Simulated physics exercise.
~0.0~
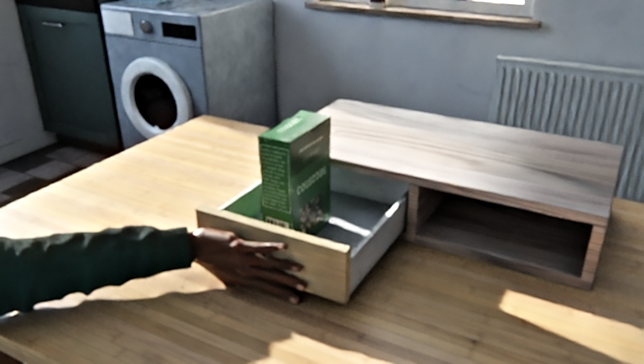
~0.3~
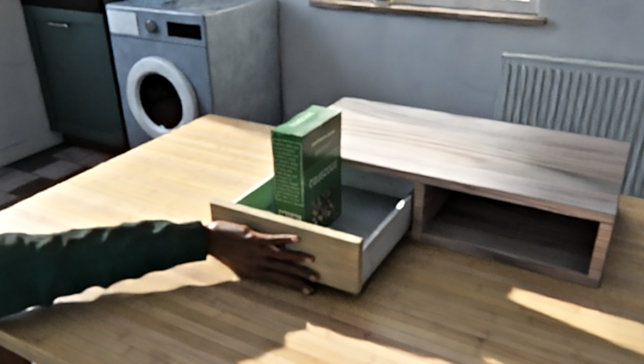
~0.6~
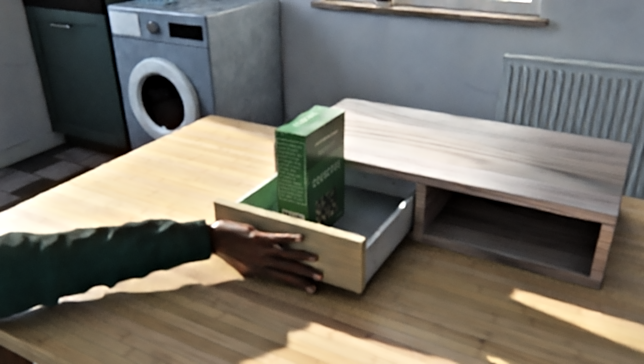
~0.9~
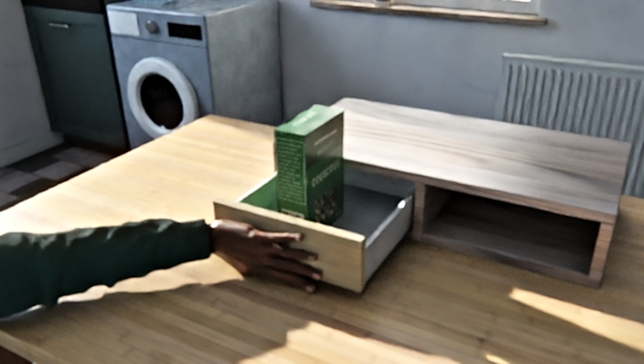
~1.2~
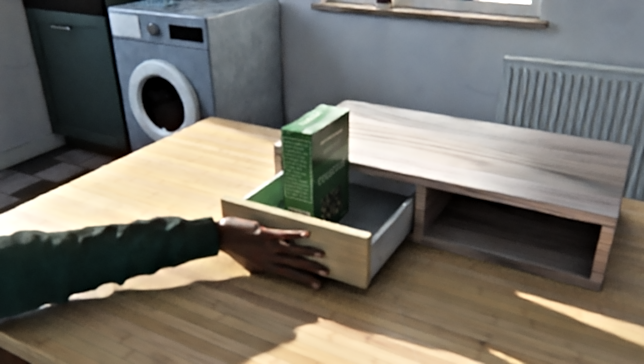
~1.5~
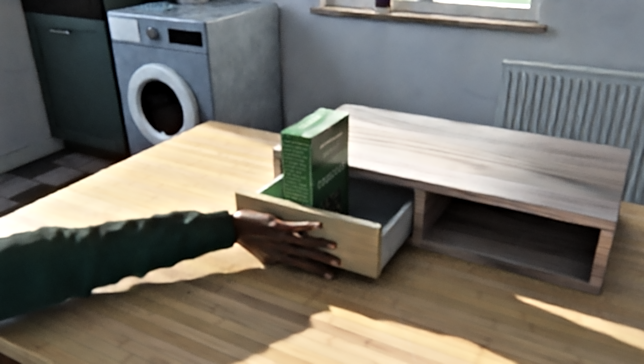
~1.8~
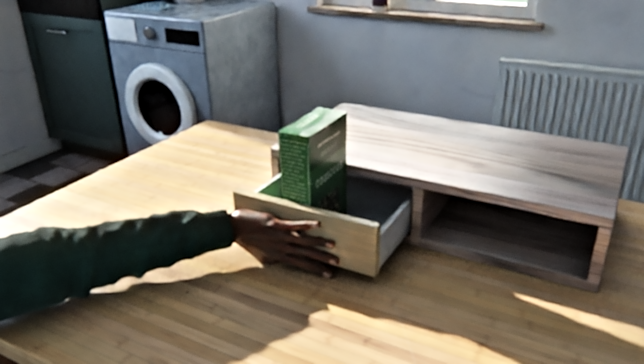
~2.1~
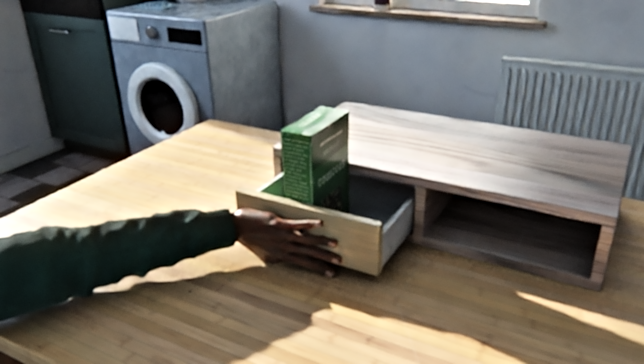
A dark-green-sleeved arm reaches in from the left, its hand on the front of an open drawer on a light wooden table, seen from slightly above by a gently swaying camera. A green packet stands upright in the drawer, which juts from the left side of a low grey-brown wooden chest with an open compartment at right. Behind are a washing machine at left and a radiator at right. The hand pushes the drawer a little way in, pauses, then moves it slightly further, the packet staying upright. The drawer then stops, still open, with the hand against it.
